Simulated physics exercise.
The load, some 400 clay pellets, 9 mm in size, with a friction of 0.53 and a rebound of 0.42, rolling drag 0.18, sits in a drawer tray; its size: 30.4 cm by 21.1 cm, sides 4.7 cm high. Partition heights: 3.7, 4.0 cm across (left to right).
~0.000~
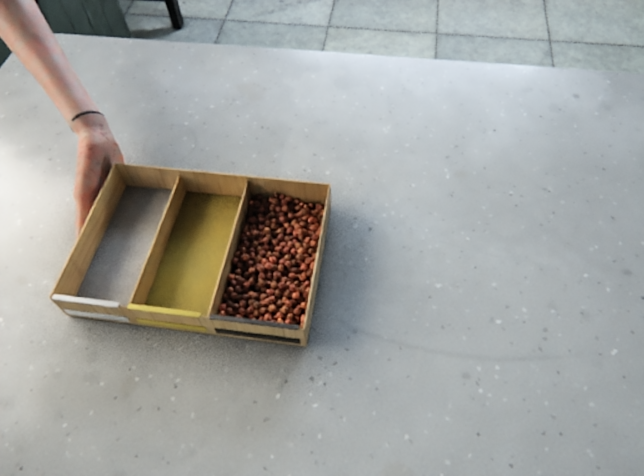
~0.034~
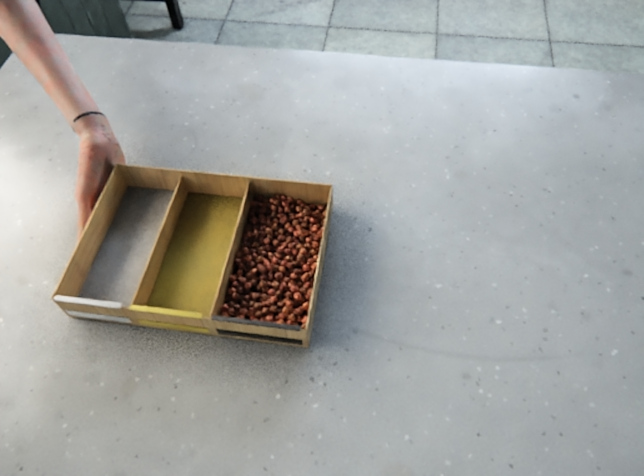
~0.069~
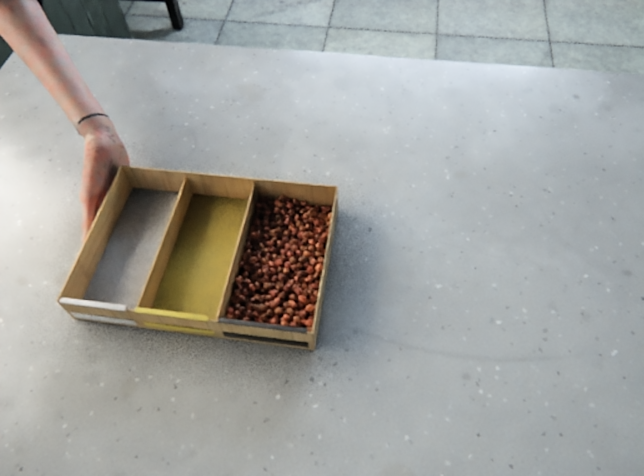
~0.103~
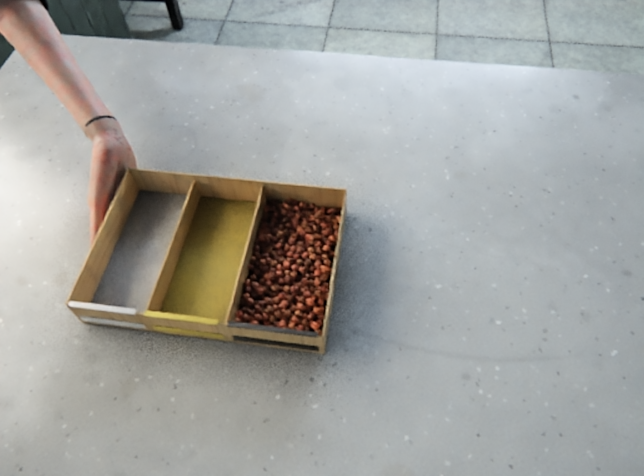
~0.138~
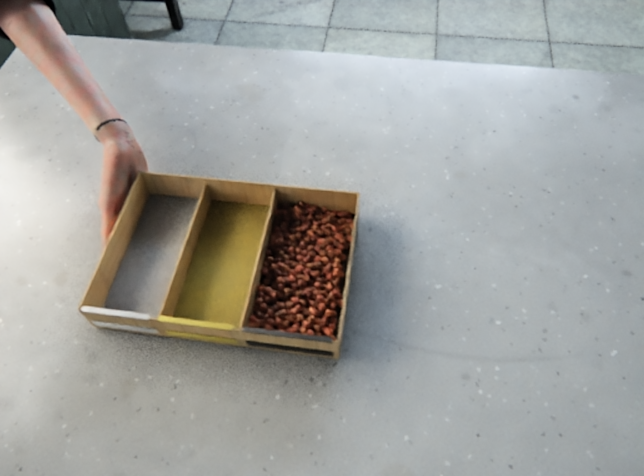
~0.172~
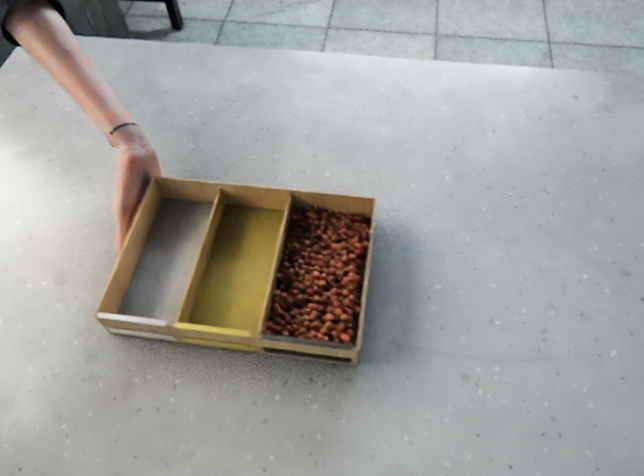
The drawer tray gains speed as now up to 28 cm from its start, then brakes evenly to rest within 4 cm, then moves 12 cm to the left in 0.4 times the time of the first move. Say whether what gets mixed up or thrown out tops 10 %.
Strayed: Under.
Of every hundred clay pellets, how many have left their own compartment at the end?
Some 5 per cent.
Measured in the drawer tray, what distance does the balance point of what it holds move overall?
Some 2.5 cm.
After 0.34 s, tilt 0 degrees; black 100 %; 0 % away from where they began.
After 0.48 s, tilt 0 degrees; black 100 %; 0 % away from where they began.
After 0.61 s, tilt 0 degrees; black 100 %; 0 % away from where they began.
Then, at 0.73 s, tilt 0 degrees; black 95 %; 5 % away from where they began.
At rest (1.2 s), black 95 %; 5 % away from where they began.
